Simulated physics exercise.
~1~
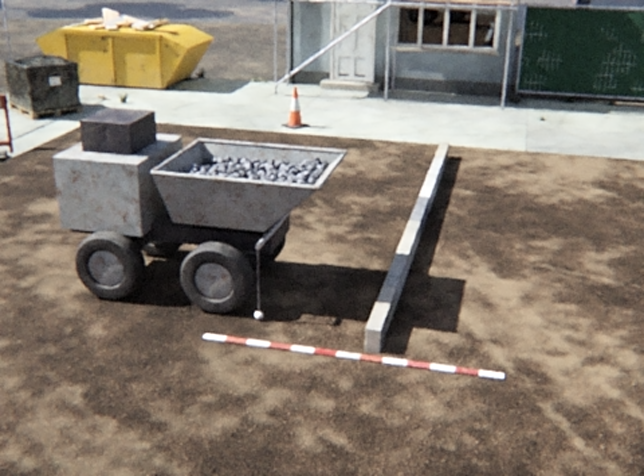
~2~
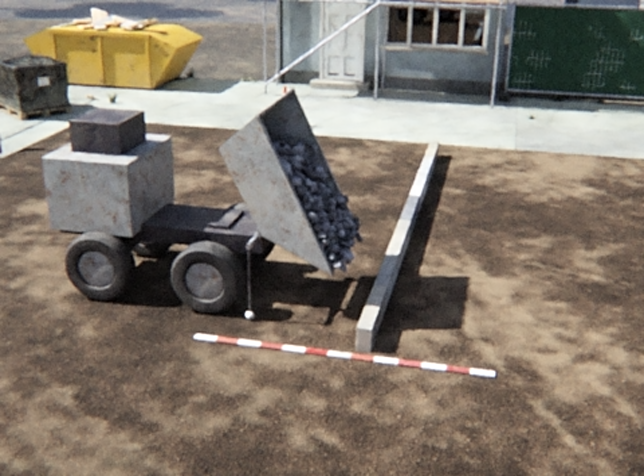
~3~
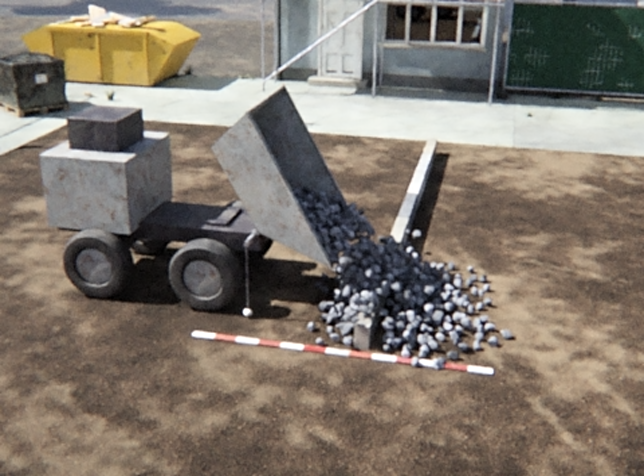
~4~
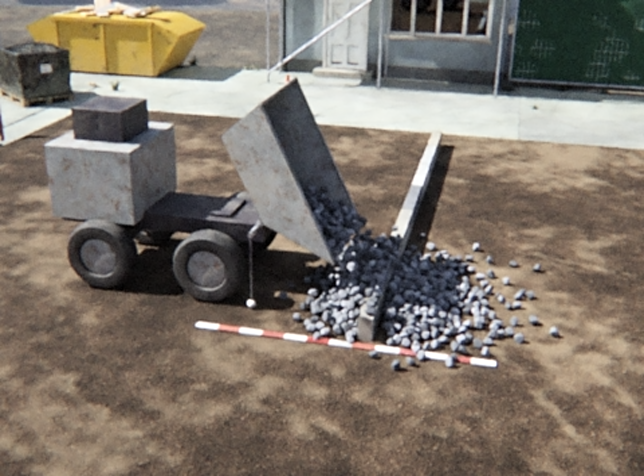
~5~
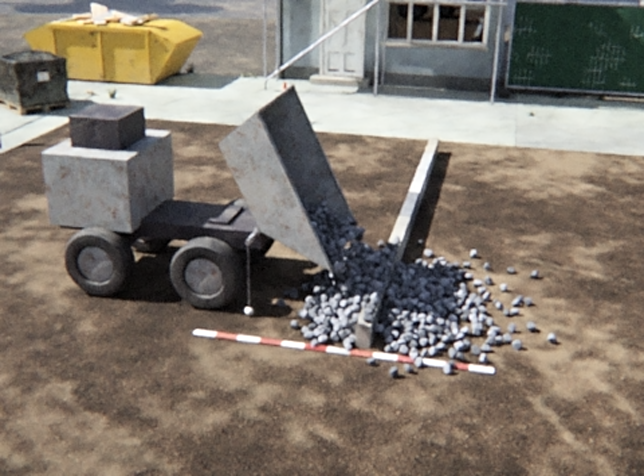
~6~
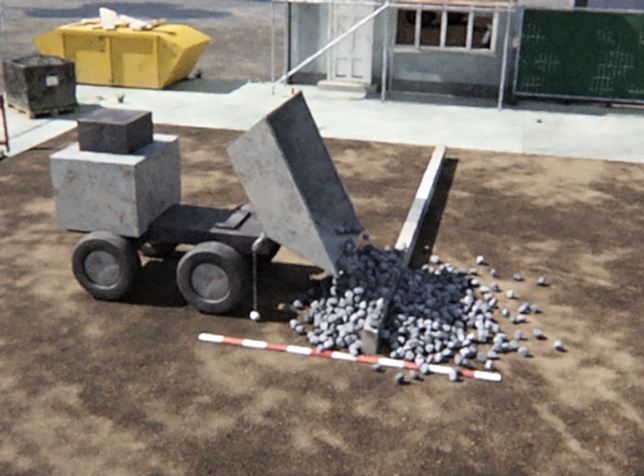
A grey dumper tips its skip, spilling crushed rock into a heap on both sides of a kerb.
